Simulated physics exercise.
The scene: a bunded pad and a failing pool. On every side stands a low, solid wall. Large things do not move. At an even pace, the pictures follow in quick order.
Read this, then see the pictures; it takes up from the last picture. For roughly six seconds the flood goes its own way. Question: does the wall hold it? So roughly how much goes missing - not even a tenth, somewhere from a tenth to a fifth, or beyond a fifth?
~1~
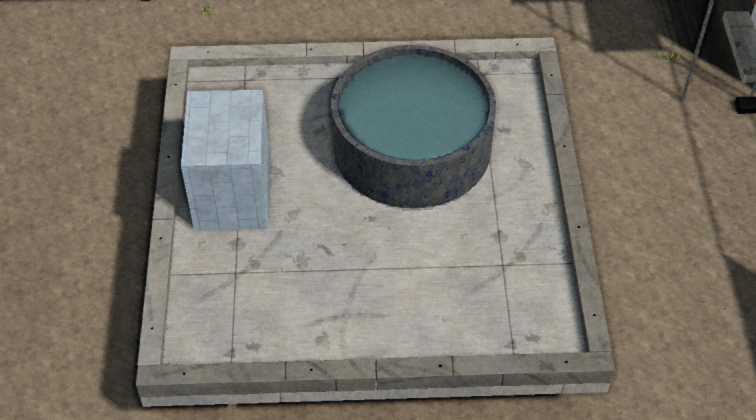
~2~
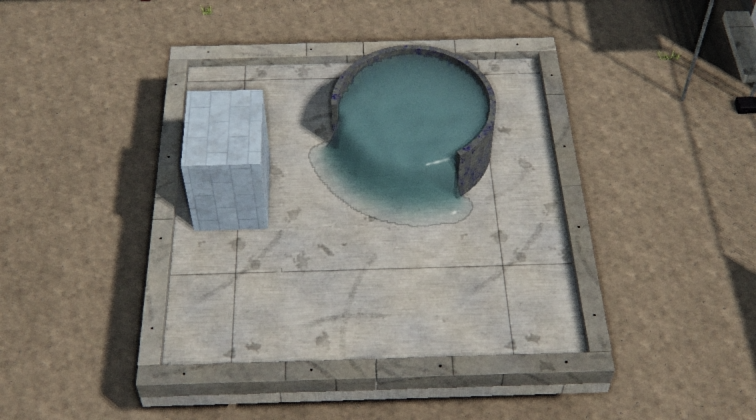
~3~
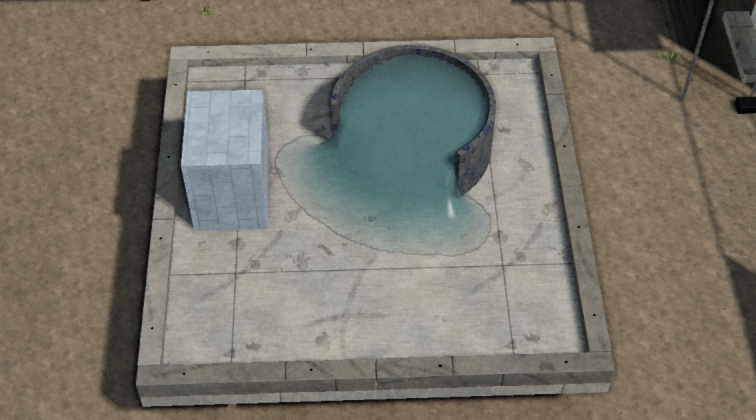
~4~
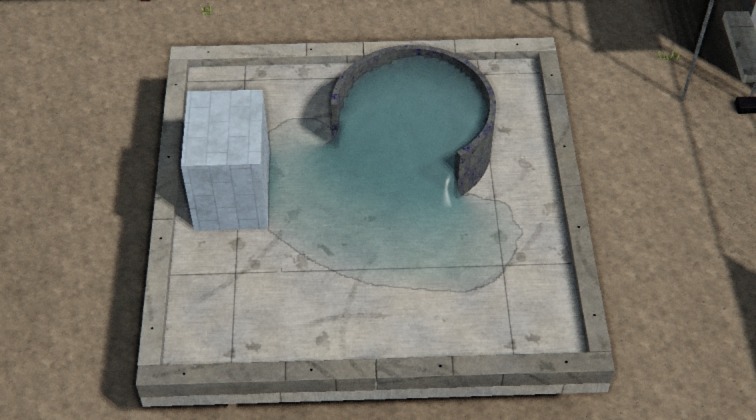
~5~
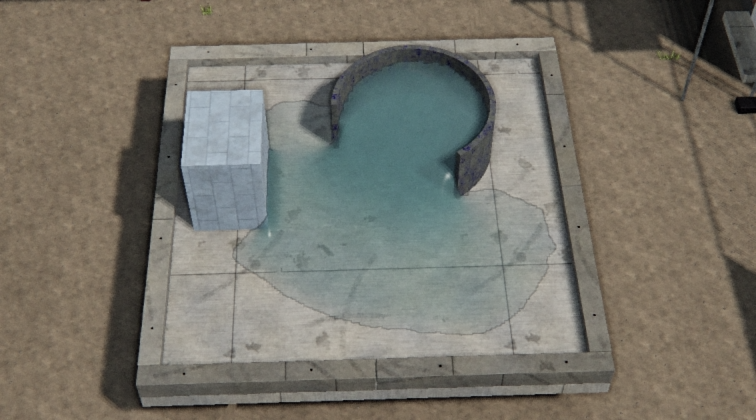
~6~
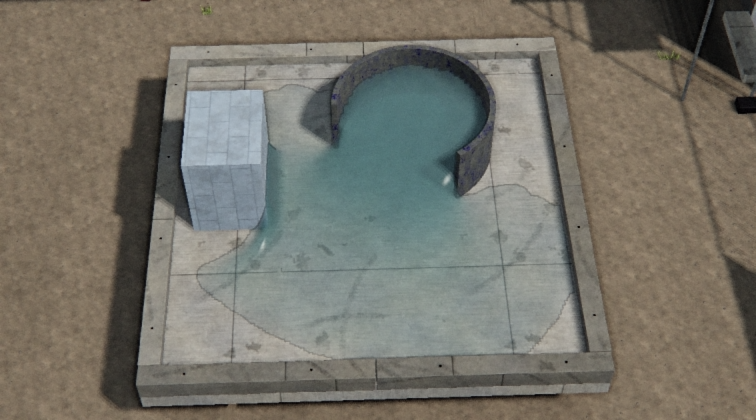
The water that escapes is beyond a fifth.
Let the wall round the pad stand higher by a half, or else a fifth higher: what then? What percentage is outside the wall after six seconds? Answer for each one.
In the first case about 10 in a hundred, in the second about 16 in a hundred.
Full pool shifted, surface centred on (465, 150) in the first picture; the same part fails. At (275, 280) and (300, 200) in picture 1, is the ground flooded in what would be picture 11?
In the order asked: Soaked and soaked.
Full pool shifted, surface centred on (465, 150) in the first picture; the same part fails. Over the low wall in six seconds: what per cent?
I'd put it near 28 in a hundred.
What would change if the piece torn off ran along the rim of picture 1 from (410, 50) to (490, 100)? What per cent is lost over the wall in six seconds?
Close to 46 percent, I'd say.
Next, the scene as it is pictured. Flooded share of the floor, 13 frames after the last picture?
That works out at 75 %.
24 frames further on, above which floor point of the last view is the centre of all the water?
The water centres close to (343, 246).
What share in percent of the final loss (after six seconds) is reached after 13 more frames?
My reading is near 70 per cent.
A moment on, water covers 50 % of the floor; the low wall has let 0 % over.
Next, water covers 55 % of the floor; the low wall has let 1 % over.
Then, water covers 65 % of the floor; the low wall has let 16 % over.
Later, water covers 70 % of the floor; the low wall has let 22 % over.
In the end, water covers 75 % of the floor; the low wall has let 23 % over.
